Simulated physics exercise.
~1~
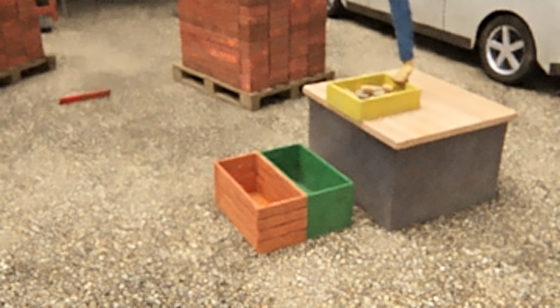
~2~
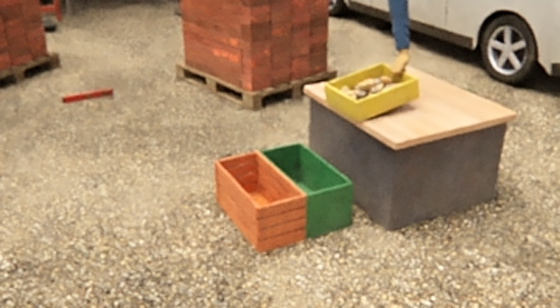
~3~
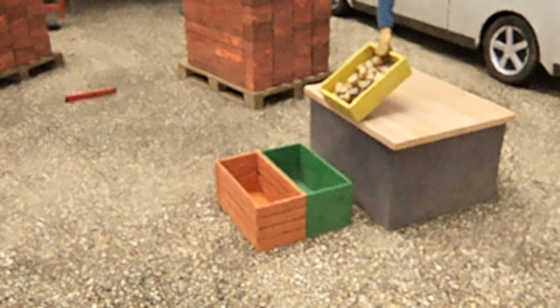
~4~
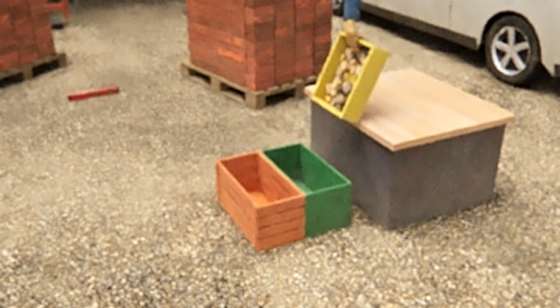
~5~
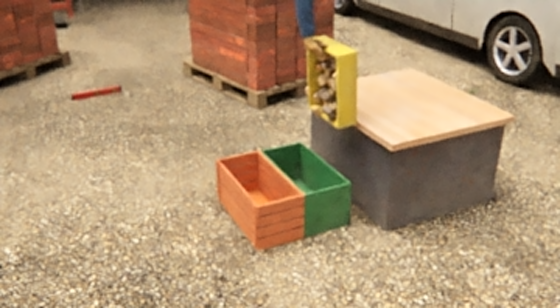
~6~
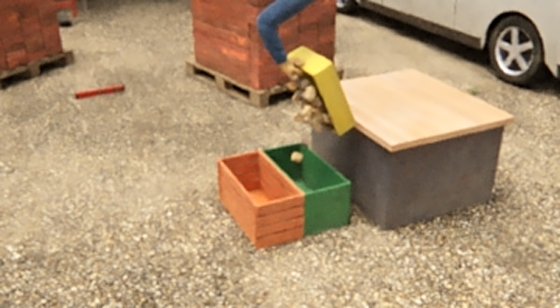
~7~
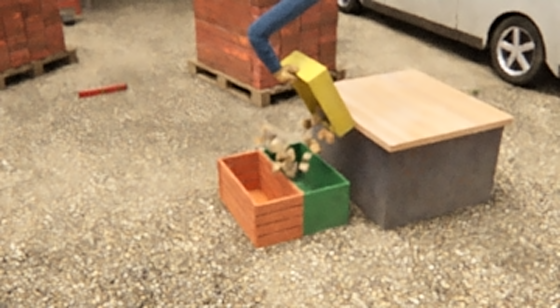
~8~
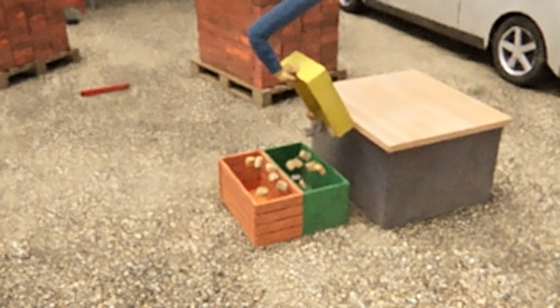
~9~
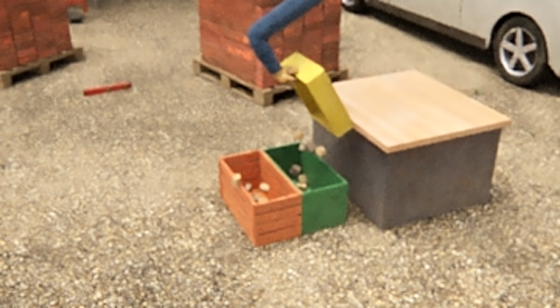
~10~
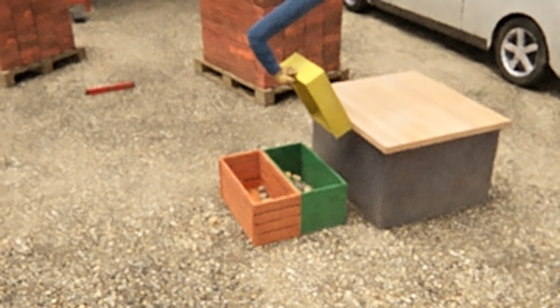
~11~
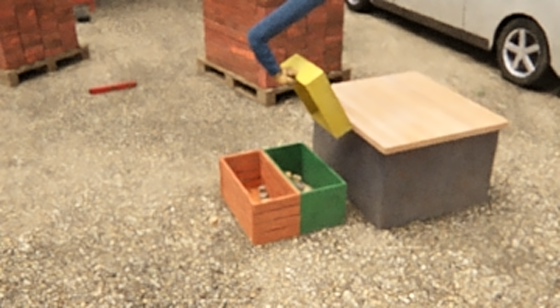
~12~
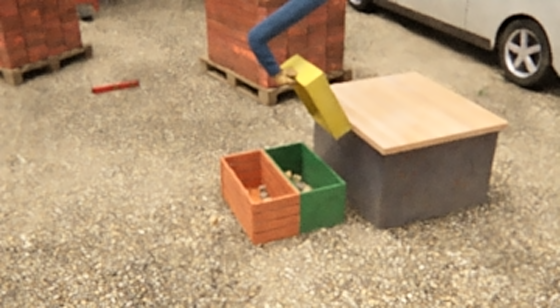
A blue-sleeved arm grips a yellow crate of pale wooden offcuts on a wood-topped grey bench, in a gravel yard seen from slightly above. An orange bin and a green bin stand side by side on the ground to the left, with stacks of reddish blocks on pallets and a silver vehicle behind. The arm tilts the crate steadily up and over the bench's left end until it hangs past upright. The offcuts spill out in a tumbling cluster, dropping into the green bin and the orange one beyond. The pieces settle low inside both bins while the crate stays tipped.
